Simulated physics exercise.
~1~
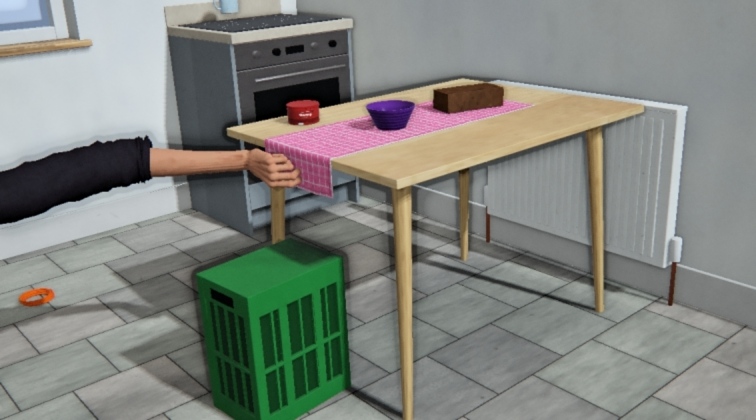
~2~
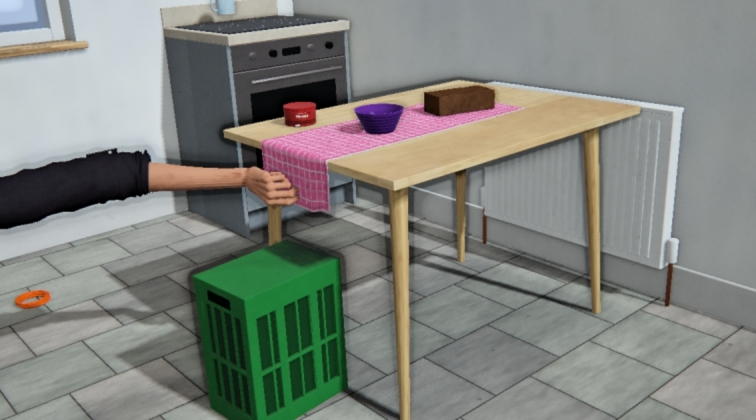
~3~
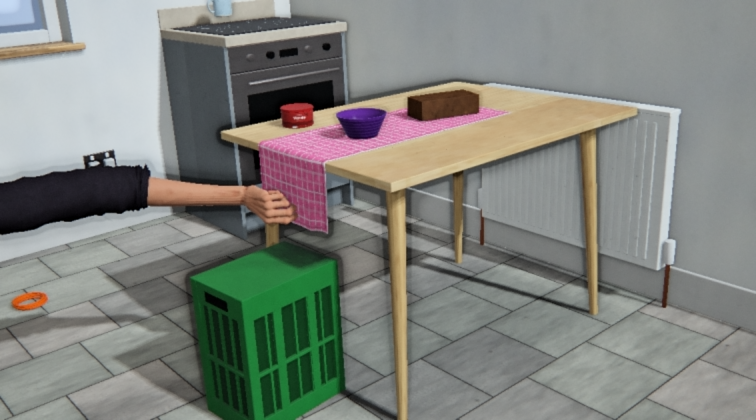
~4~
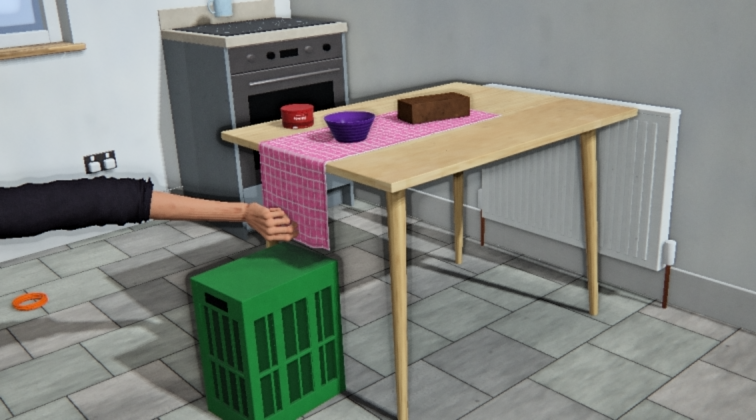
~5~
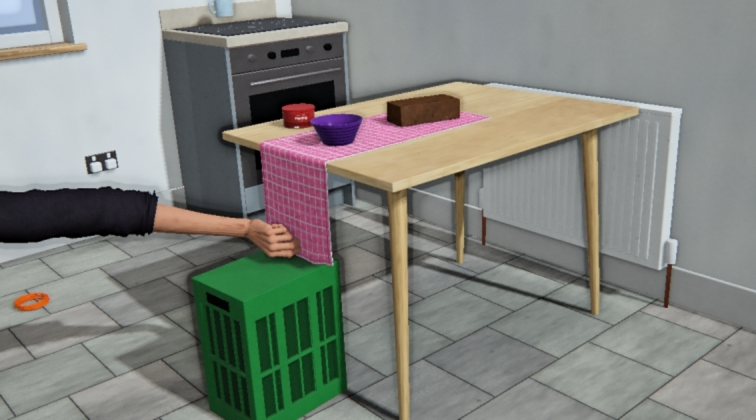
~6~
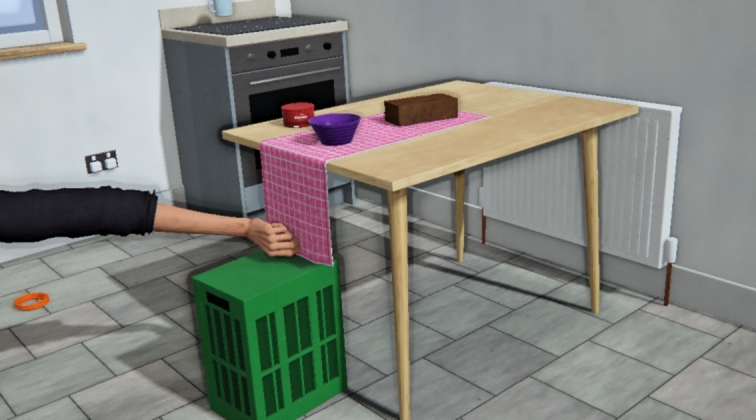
A hand pulls a pink cloth down onto a green crate, carrying a bowl and brown block along.
